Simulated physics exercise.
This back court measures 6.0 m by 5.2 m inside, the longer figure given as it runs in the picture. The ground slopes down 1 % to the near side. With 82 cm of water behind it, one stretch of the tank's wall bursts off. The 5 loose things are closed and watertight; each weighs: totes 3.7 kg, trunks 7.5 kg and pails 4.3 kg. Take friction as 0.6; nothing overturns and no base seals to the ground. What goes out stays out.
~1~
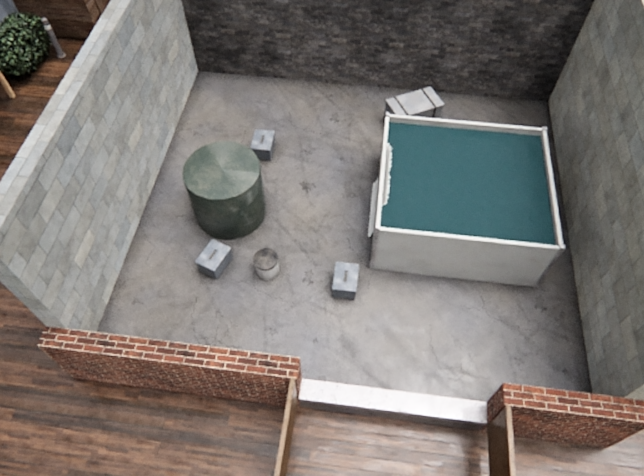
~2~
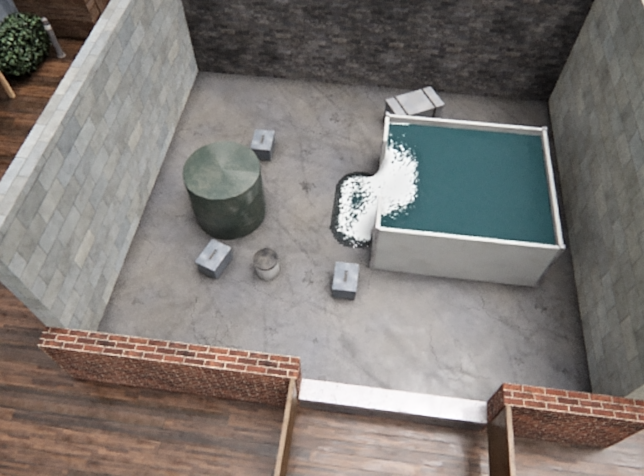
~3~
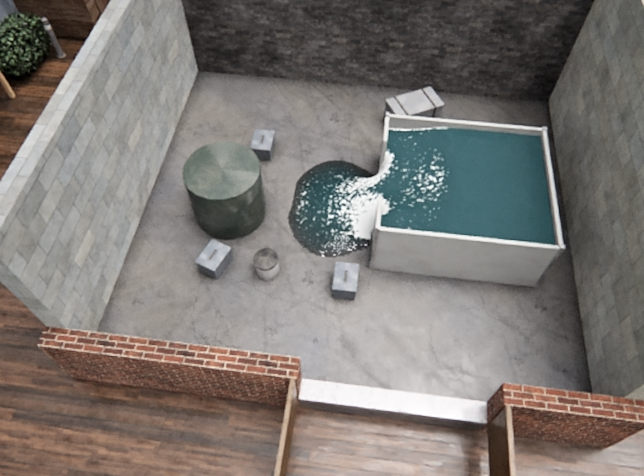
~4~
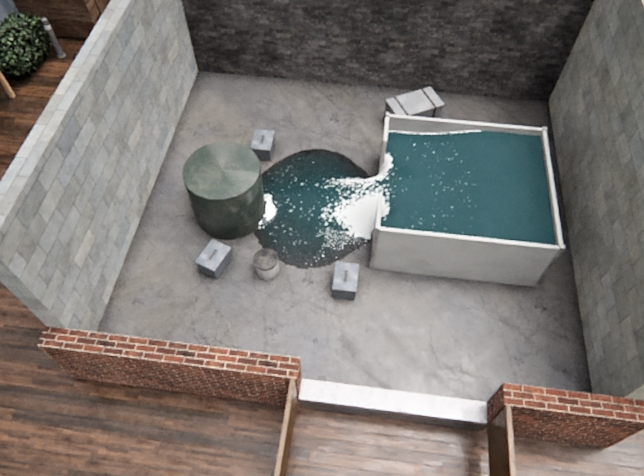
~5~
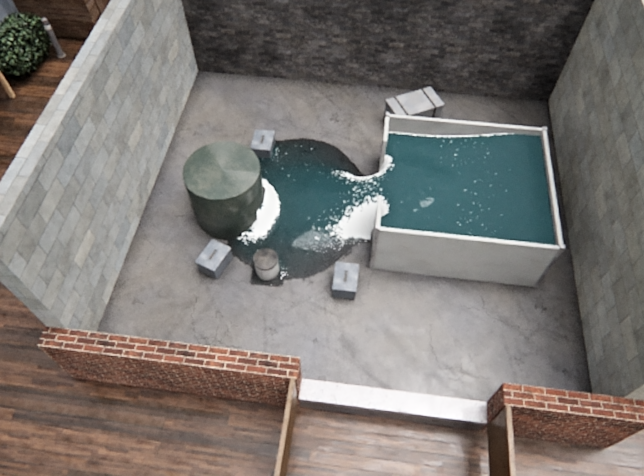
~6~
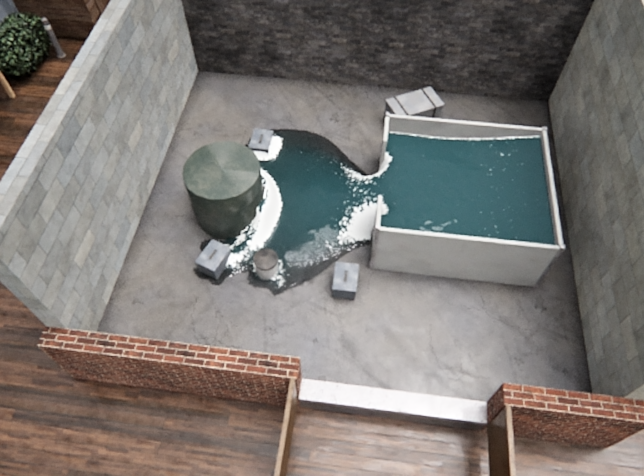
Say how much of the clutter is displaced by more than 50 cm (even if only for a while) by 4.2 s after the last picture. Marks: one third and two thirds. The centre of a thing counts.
Share: At least two thirds.
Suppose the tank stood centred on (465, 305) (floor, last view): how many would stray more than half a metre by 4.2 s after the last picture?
Then 4.
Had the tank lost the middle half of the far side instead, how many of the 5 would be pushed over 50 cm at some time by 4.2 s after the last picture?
Then 2.
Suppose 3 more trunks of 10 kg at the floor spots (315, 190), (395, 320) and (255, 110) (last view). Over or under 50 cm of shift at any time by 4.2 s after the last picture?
In that order: More, short of it, over.
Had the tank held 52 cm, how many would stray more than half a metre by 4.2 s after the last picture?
Then 4.
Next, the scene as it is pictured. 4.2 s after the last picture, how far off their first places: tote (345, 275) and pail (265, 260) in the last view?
In that order: 0 cm, 120 cm.
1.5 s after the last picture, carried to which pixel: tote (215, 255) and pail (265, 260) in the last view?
Near (118, 308) and (143, 325).
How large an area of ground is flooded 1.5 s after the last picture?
Some 18 m2.
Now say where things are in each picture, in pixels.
In the first frame, a tote at (263, 139), on the bottom; a tote at (213, 255), on the bottom; water covers 4.0 m2; 0 of 5 have shifted.
In the second frame, a tote at (263, 139), on the bottom; a tote at (213, 255) rests on the ground; water covers 4.7 m2; 0 of 5 have shifted.
In the third frame, a tote at (263, 139), on the bottom; a tote at (213, 255), on the bottom; water covers 5.7 m2; 0 of 5 have shifted.
In the fourth frame, a tote at (263, 139), on the bottom; a tote at (213, 255) rests on the ground; 6.8 m2 under water; 0 of 5 have shifted.
In the fifth frame, a tote at (263, 139), on the bottom; a tote at (213, 255), on the bottom; 7.7 m2 under water; 0 of 5 have shifted.
In the sixth frame, a tote at (261, 139), on the bottom; a tote at (213, 255) rests on the ground; 8.7 m2 under water; 0 of 5 have shifted.
Then, 0.4 s after the last picture 2 of 5 are over 50 cm from their spots; 0 afloat.
Then, 1.5 s after the last picture 3 of 5 are over 50 cm from their spots; 3 afloat.
Then, 2.8 s after the last picture 3 of 5 are over 50 cm from their spots; 3 afloat.
Then, 4.2 s after the last picture 3 of 5 are over 50 cm from their spots, and 4 have been at some point; 4 afloat.
